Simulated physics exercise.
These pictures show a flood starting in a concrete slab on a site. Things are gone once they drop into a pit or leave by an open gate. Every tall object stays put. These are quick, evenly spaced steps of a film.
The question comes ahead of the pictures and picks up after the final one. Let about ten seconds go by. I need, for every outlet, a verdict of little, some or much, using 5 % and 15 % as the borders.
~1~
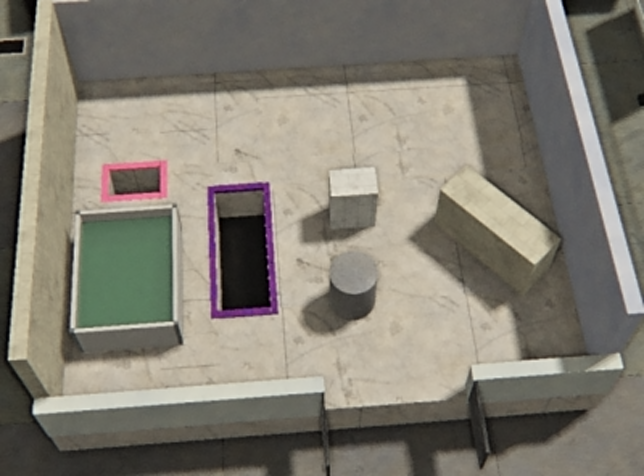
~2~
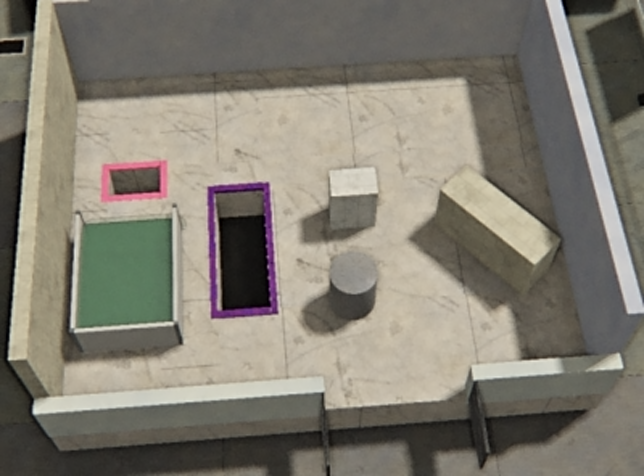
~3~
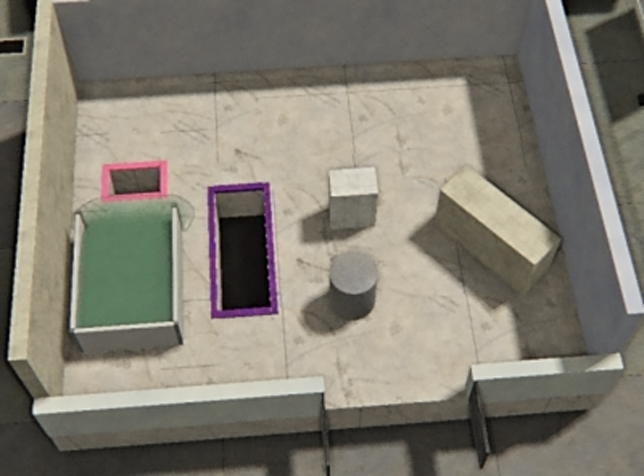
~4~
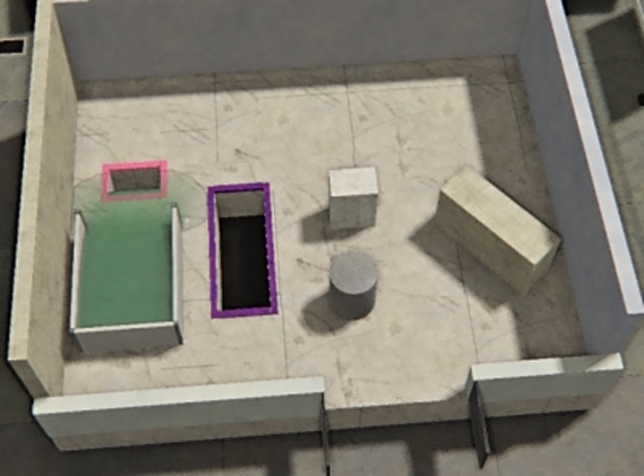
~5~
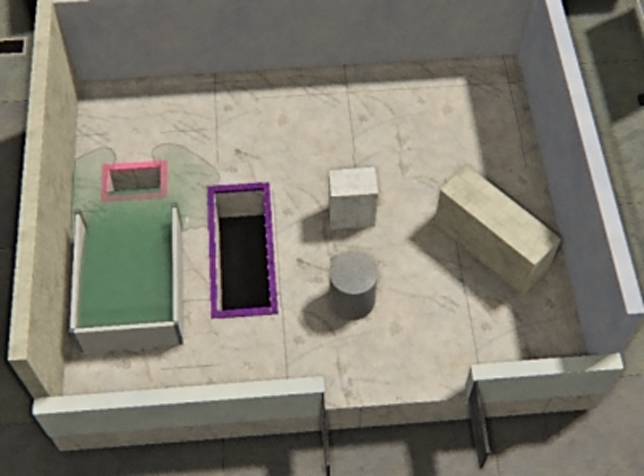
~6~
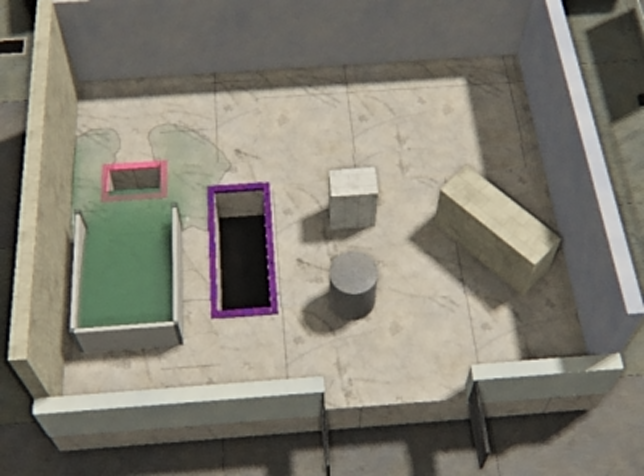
Verdicts: Gate, little; purple pit, little; pink pit, much.
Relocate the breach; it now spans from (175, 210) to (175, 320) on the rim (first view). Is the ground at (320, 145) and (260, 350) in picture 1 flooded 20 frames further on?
Well, the first place ends up left untouched, and the second one drenched.
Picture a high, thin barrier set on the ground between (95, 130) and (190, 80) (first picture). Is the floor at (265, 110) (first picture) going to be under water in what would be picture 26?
Answer: Awash.
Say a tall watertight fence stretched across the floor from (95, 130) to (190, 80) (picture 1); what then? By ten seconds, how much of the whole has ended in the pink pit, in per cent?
I'd put the pink pit at roughly 55 %.
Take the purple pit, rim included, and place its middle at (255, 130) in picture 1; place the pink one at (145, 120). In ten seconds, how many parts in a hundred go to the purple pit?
Out of every hundred parts, the purple pit gets 25.
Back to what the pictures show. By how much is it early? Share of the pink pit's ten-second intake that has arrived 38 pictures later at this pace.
My figure is 90 in a hundred.
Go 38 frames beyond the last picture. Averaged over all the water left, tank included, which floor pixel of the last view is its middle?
Centre point: Around (263, 151).
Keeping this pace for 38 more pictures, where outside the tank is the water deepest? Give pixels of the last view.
My pick is (522, 92).
A moment on, water covers 15 % of the floor; the gate 0 %, the purple pit 0 %, the pink pit 19 %.
Next, water covers 25 % of the floor; the gate 0 %, the purple pit 0 %, the pink pit 32 %.
Then, water covers 30 % of the floor; the gate 0 %, the purple pit 0 %, the pink pit 41 %.
Later, water covers 55 % of the floor; the gate 0 %, the purple pit 0 %, the pink pit 48 %.
In the end, water covers 60 % of the floor; the gate 0 %, the purple pit 0 %, the pink pit 52 %.
